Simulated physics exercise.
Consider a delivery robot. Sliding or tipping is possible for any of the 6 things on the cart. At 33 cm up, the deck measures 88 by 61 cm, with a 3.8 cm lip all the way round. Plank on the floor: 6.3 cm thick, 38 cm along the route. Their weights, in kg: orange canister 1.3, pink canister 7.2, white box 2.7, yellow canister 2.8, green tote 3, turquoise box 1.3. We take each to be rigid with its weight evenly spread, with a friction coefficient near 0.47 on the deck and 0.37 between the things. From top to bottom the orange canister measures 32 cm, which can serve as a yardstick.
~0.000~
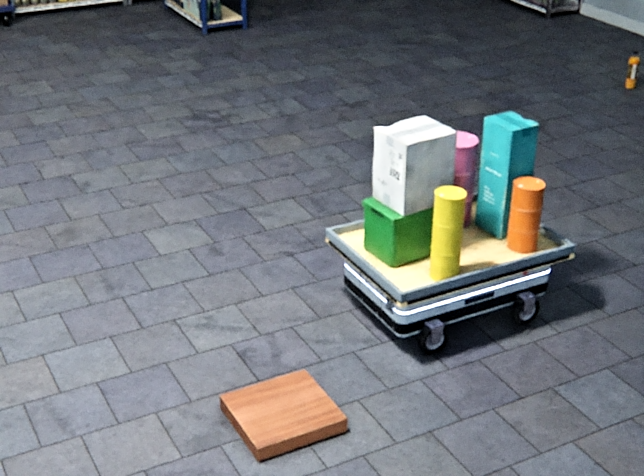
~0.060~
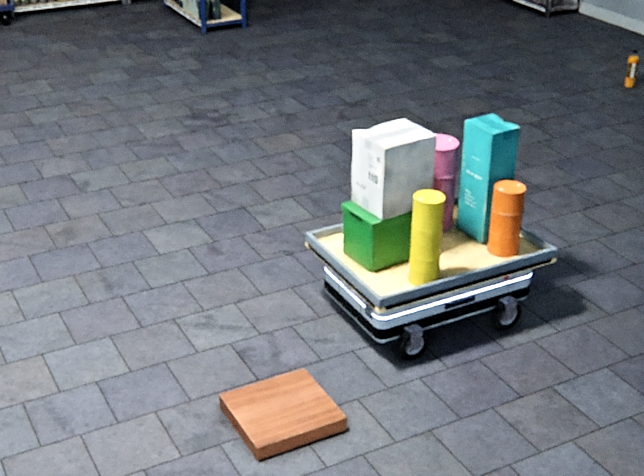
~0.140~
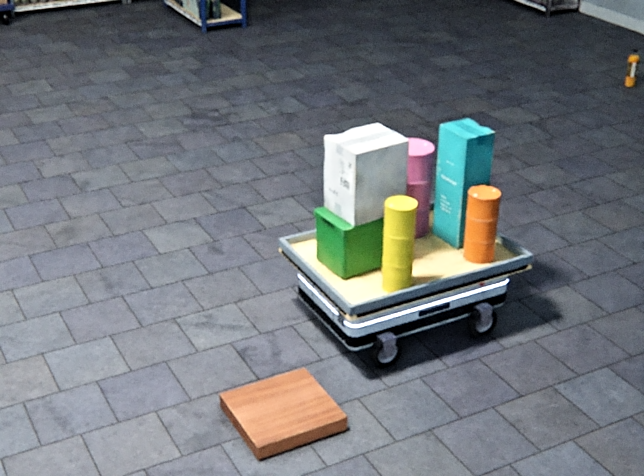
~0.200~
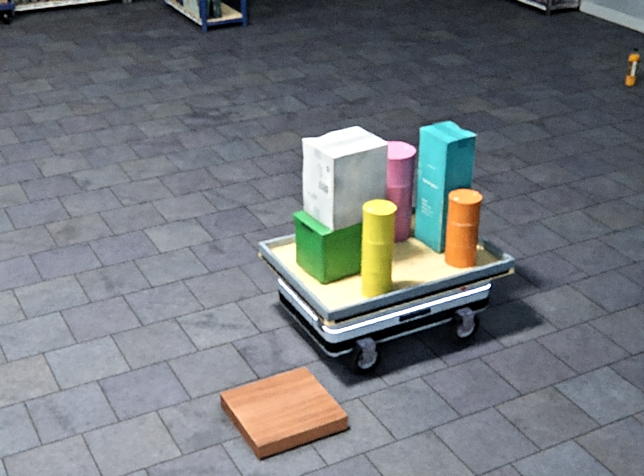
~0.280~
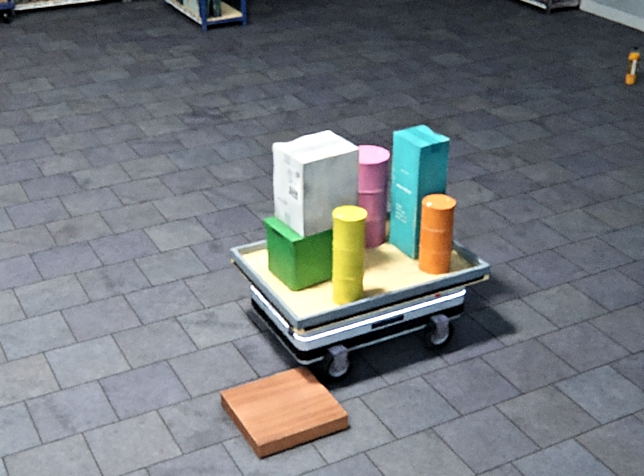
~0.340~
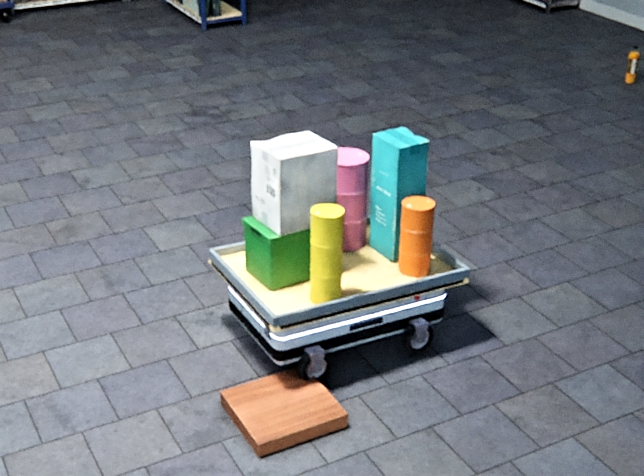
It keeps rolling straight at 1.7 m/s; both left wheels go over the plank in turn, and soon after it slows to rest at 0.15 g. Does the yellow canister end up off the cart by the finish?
No, it stays aboard.
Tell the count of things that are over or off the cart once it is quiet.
The answer is 4.
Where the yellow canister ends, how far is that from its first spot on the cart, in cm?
I'd put it at about 36 centimetres.
After 0.74 s, cart has run 126 cm; yellow canister 44° off upright near (191, 278); orange canister 9° off upright; turquoise box 6° off upright.
After 1.34 s, cart has run 220 cm; yellow canister on its side; orange canister on its side; turquoise box on its side.
In the end (2.6 s), off the cart, orange canister and white box; toppled on the cart, yellow canister and turquoise box; the other 2 under 10 cm from the start.
